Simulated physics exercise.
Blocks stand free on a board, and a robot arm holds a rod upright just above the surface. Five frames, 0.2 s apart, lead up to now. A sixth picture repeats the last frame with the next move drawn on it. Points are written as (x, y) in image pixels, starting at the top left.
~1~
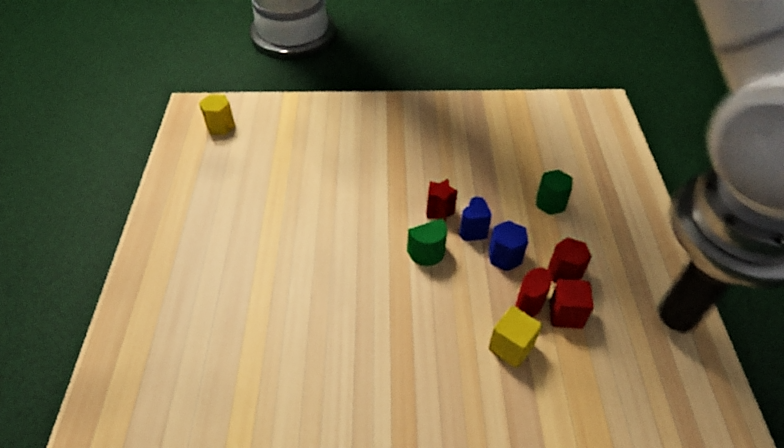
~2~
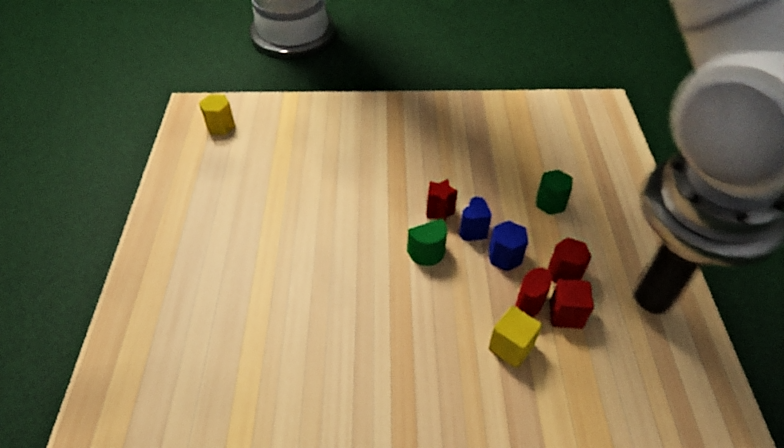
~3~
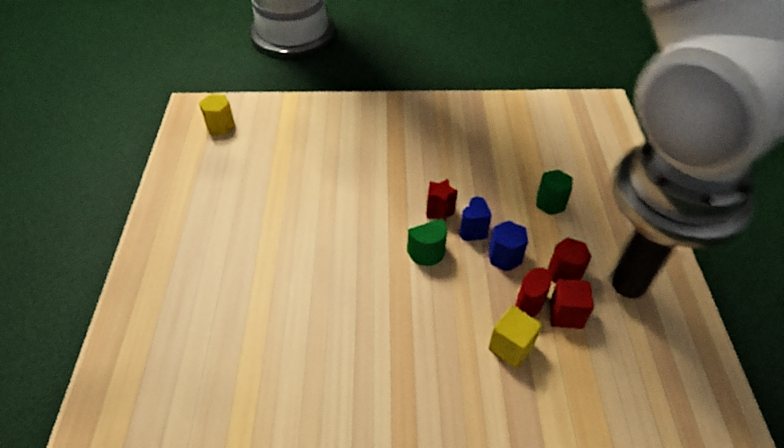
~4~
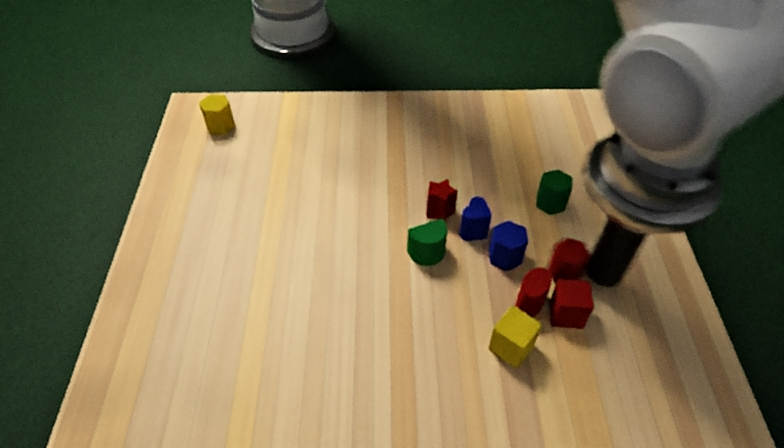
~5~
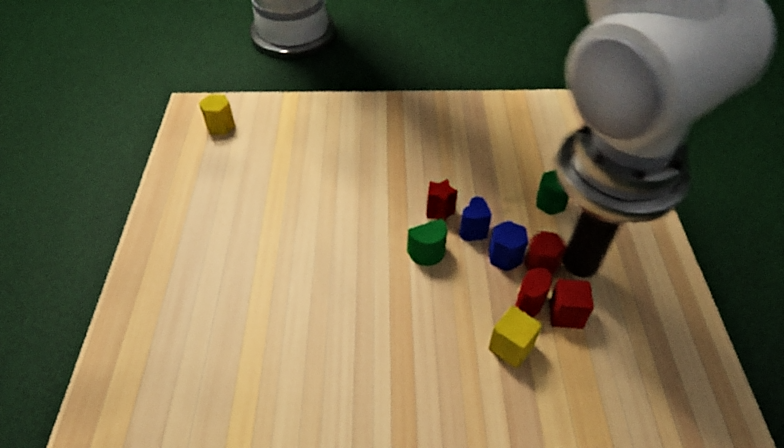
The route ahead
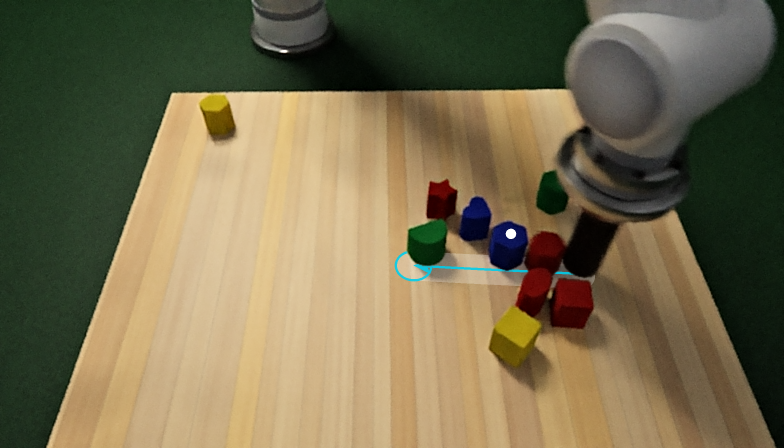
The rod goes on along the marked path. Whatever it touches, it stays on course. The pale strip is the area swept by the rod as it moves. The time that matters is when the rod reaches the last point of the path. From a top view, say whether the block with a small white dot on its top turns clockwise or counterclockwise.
My prediction: CW.
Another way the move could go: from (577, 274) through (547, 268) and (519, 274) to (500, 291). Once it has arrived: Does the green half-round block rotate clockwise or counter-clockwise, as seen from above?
Twists anticlockwise.
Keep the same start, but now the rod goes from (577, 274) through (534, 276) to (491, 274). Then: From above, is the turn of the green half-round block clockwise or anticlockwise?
From above, the green half-round block will be seen to turn anti-clockwise.
The drawn path runs straight from (577, 274) to (414, 266); the dot is on the blue hexagonal block.
The first path, step by step. One third of the way, rod at (525, 260); blue heart at (475, 206), turned 15° clockwise; blue hexagonal block at (463, 226), turned 40° clockwise; red hexagonal block at (492, 241).
Two thirds of the way, rod at (468, 258); green half-round block at (408, 226), turned 65° anticlockwise; blue heart at (474, 204), turned 30° clockwise; blue hexagonal block at (432, 206), turned 75° clockwise; red hexagonal block at (440, 230), turned 35° clockwise.
At the end, rod at (414, 255); green half-round block at (371, 210), turned 100° anticlockwise; blue heart at (474, 204), turned 30° clockwise; blue hexagonal block at (424, 201), turned 110° clockwise; red oval block not moved; red hexagonal block at (400, 219), turned 90° clockwise.
